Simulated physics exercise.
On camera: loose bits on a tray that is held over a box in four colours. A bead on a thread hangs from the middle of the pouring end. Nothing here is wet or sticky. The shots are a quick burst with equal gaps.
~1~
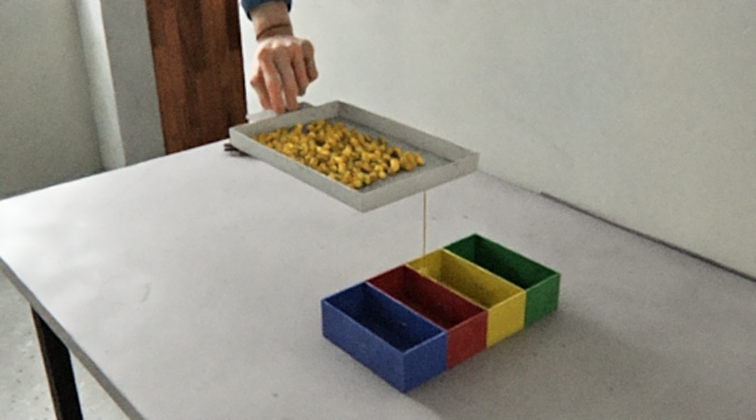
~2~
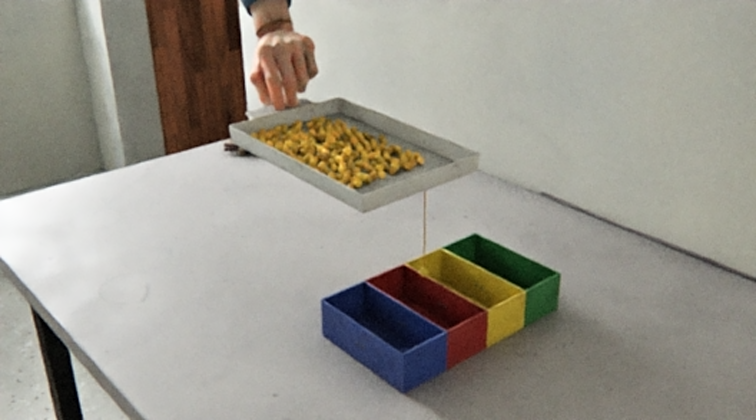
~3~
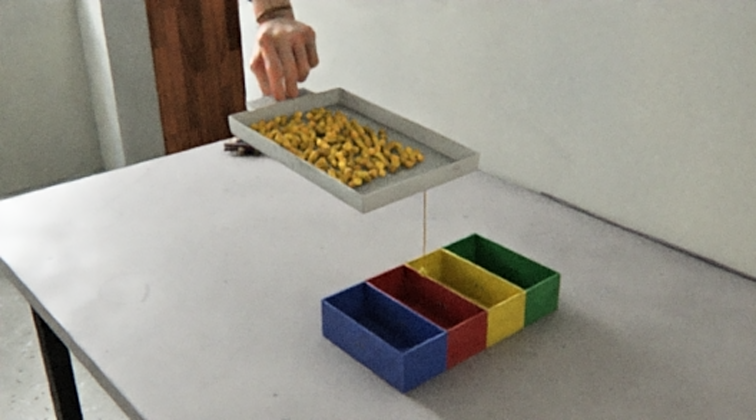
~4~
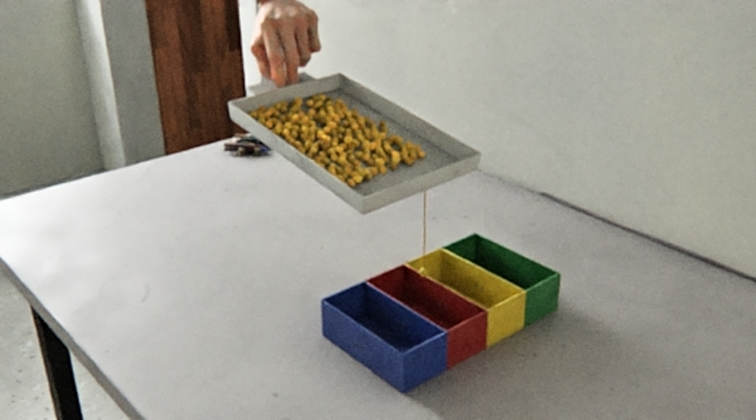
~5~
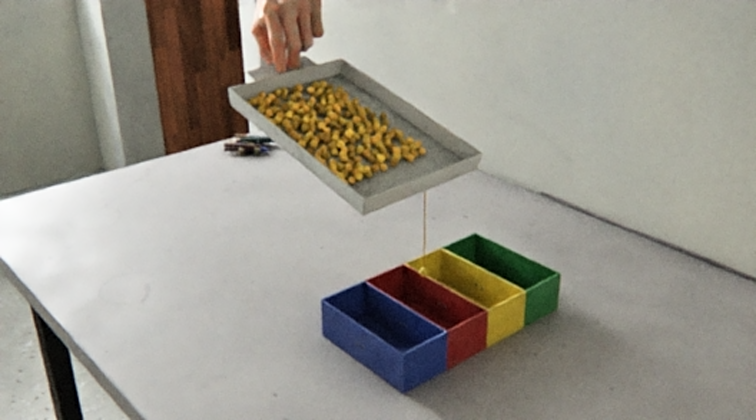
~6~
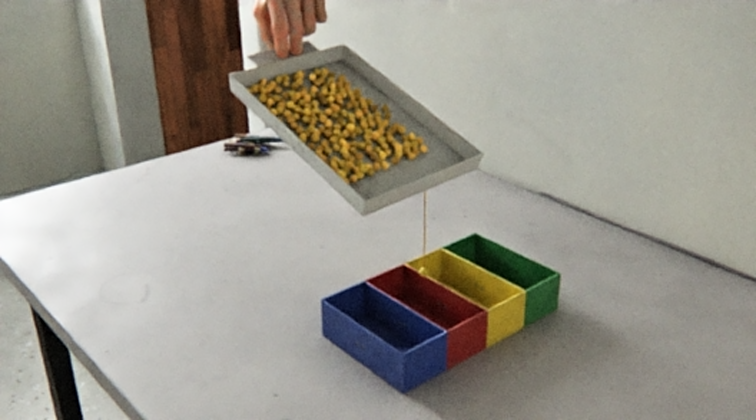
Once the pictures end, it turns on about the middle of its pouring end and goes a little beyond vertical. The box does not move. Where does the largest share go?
The blue one ends fullest.
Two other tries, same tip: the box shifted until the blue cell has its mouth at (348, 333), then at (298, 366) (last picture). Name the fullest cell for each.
The first try: The cell in red. The second: The cell in yellow.
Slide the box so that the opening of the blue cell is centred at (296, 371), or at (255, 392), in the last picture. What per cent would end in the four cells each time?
Near 70 % and 50 %.
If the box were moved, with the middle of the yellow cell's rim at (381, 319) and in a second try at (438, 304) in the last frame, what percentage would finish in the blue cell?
About 0 and 0 per cent.
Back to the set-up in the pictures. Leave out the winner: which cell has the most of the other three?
In second place: That red cell.
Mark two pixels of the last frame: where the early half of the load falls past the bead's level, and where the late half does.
First near (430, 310), later near (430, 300).
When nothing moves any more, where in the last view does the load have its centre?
Near (433, 346).
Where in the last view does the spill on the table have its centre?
Near (525, 395).
Soon, tray tipped steeply; nearly all on the tray; a stray few falling or outside the box.
A while on, tray tipped right over; nearly all on the tray; a stray few in the red cell; a stray few in the blue cell; a stray few in the yellow cell; a stray few in the green cell; a stray few falling or outside the box.
Towards the end, tray tipped past a quarter turn; about a third in the blue cell; about a quarter in the red cell; about a quarter in the yellow cell; a stray few in the green cell; a small part falling or outside the box.
Finally, tray tipped past a quarter turn; about a third in the blue cell; about a quarter in the red cell; about a quarter in the yellow cell; a stray few in the green cell; a small part outside the box.
